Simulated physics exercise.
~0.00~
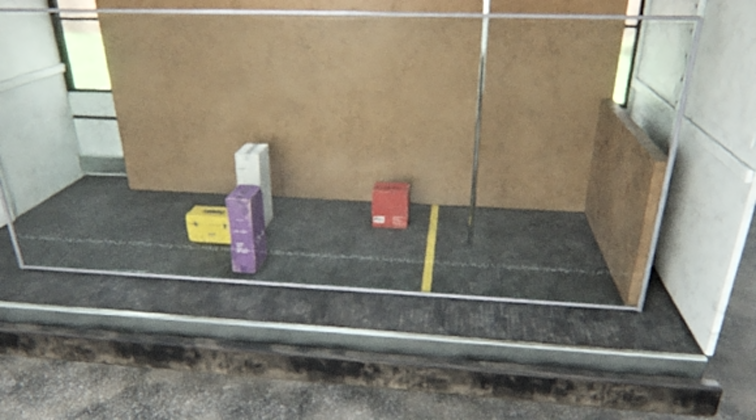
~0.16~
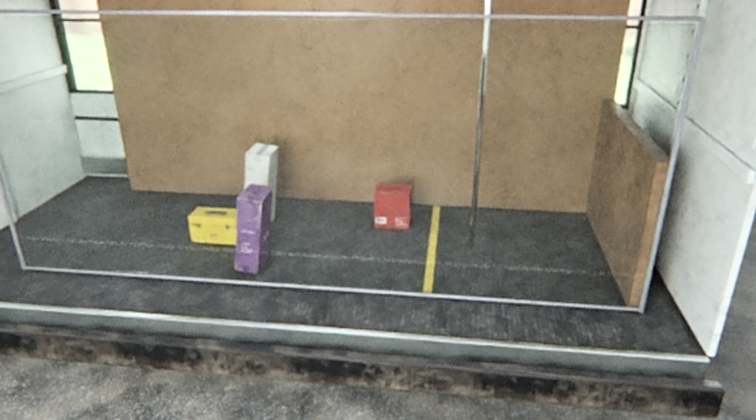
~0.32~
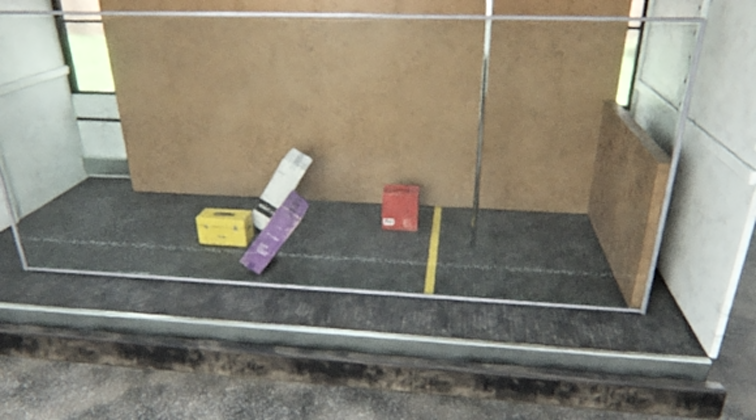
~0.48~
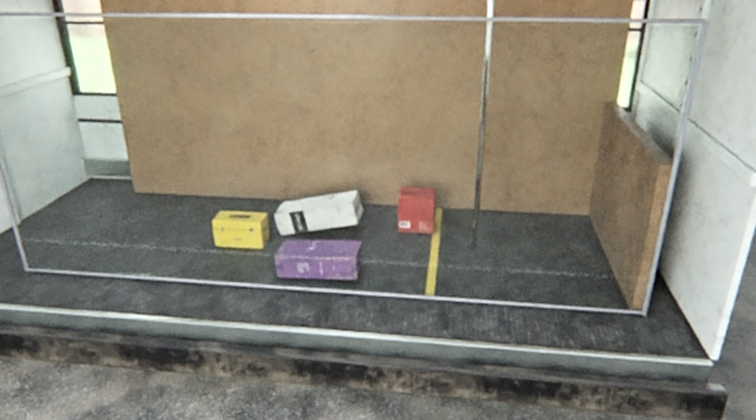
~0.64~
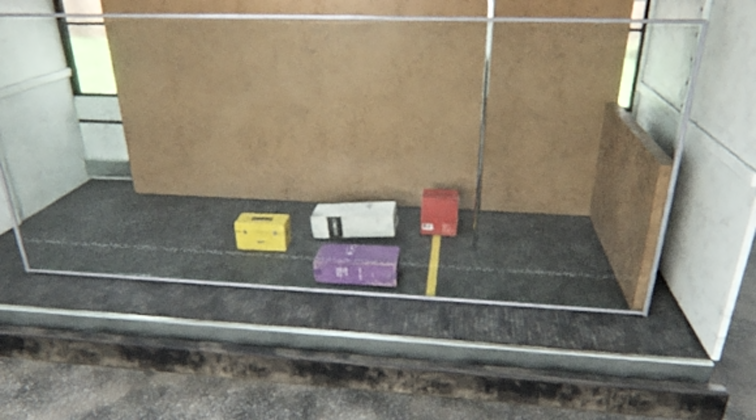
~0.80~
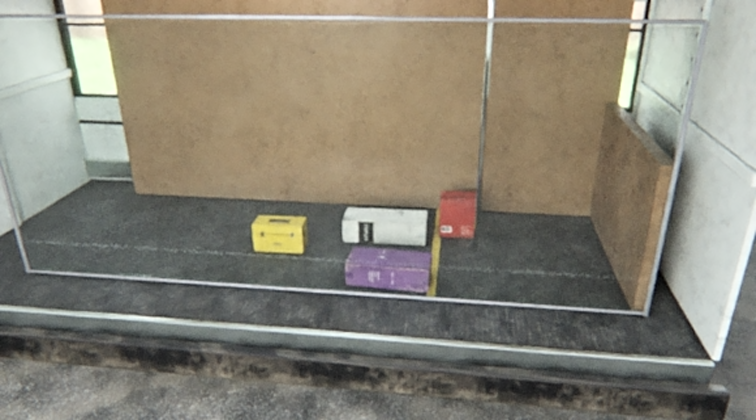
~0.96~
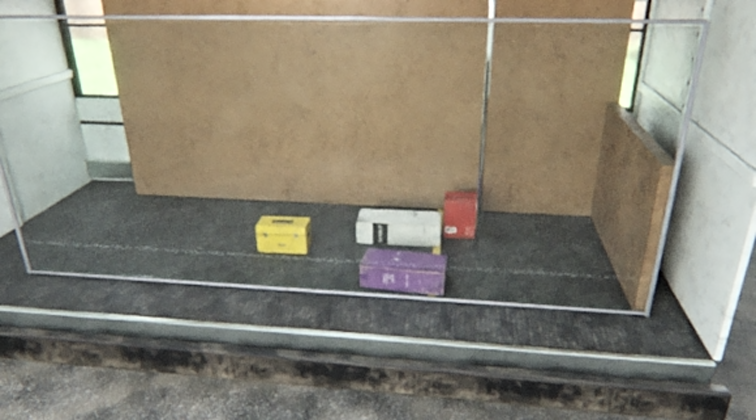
Purple and white tall boxes topple right and slide with a toolbox and red carton, which crosses the yellow line.
